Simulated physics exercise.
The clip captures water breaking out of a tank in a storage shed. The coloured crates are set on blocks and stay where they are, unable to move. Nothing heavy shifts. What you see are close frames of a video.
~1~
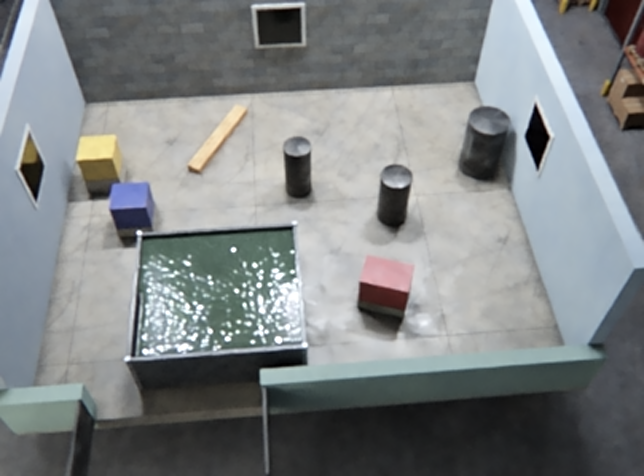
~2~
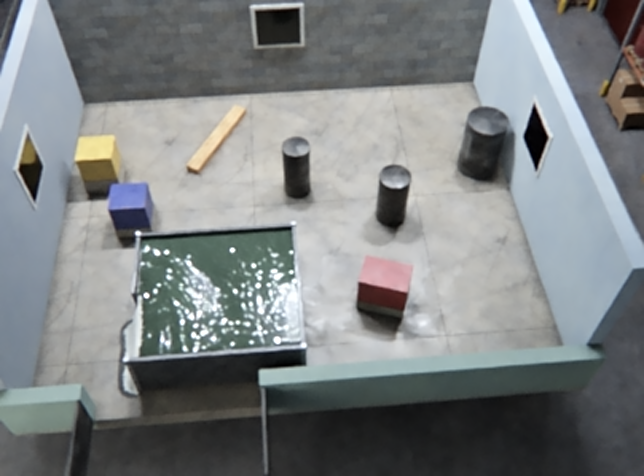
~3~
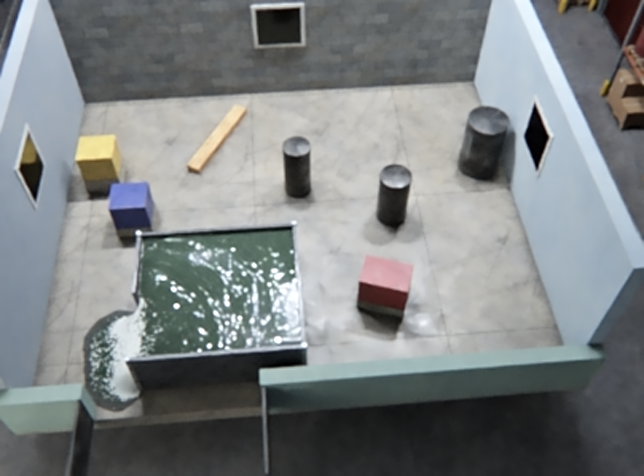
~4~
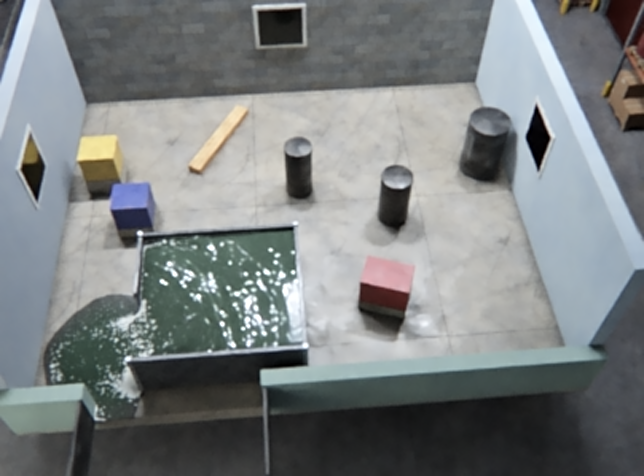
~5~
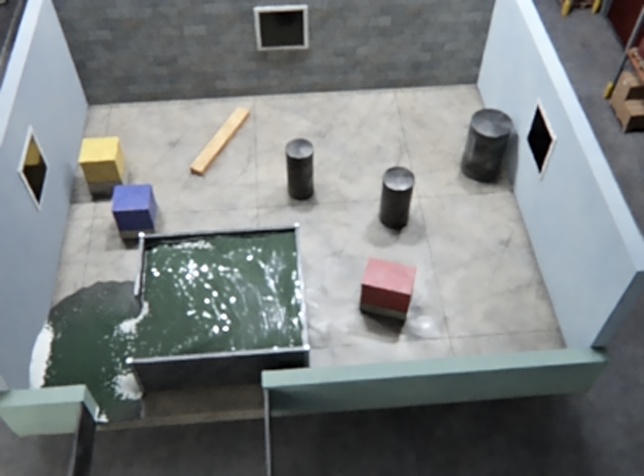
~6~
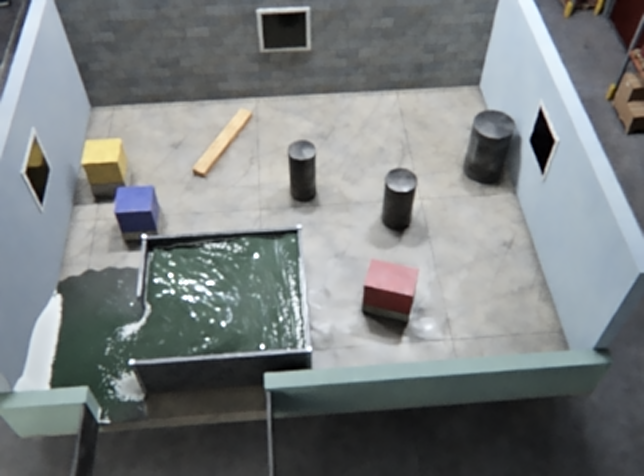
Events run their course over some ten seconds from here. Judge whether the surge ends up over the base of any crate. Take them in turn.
My prediction: The blue crate is exposed. The yellow crate is exposed. The red crate is protected.
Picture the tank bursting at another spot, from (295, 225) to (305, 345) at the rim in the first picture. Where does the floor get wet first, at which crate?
That would be the red-painted one.
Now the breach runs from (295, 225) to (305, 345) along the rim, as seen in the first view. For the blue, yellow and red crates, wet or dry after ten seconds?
Result: Blue is not reached; yellow is not reached; red is swamped.
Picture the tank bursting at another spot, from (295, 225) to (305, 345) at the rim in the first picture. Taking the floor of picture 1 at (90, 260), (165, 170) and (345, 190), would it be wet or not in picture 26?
Taken in turn, that's not reached, not reached, and finally reached.
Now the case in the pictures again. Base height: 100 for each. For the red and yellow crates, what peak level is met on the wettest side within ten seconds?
Around 20 in a hundred for the first and 150 in a hundred for the second.
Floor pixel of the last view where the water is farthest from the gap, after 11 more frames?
Farthest reach: About (87, 130).
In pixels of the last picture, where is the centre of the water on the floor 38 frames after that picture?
I'd mark it close to (204, 249).
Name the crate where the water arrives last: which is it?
Looks like the red one to me.
A moment on, water covers 10 % of the floor; the blue crate water round its plinth, the yellow crate not reached, the red crate not reached.
Next, water covers 15 % of the floor; the blue crate water round its plinth, the yellow crate water round its plinth, the red crate not reached.
Then, water covers 40 % of the floor; the blue crate water round its plinth, the yellow crate water round its plinth, the red crate not reached.
Later, water covers 70 % of the floor; the blue crate water round its plinth, the yellow crate water round its plinth, the red crate water round its plinth.
In the end, water covers 90 % of the floor; the blue crate was topped, the yellow crate was topped, the red crate stayed above the water.
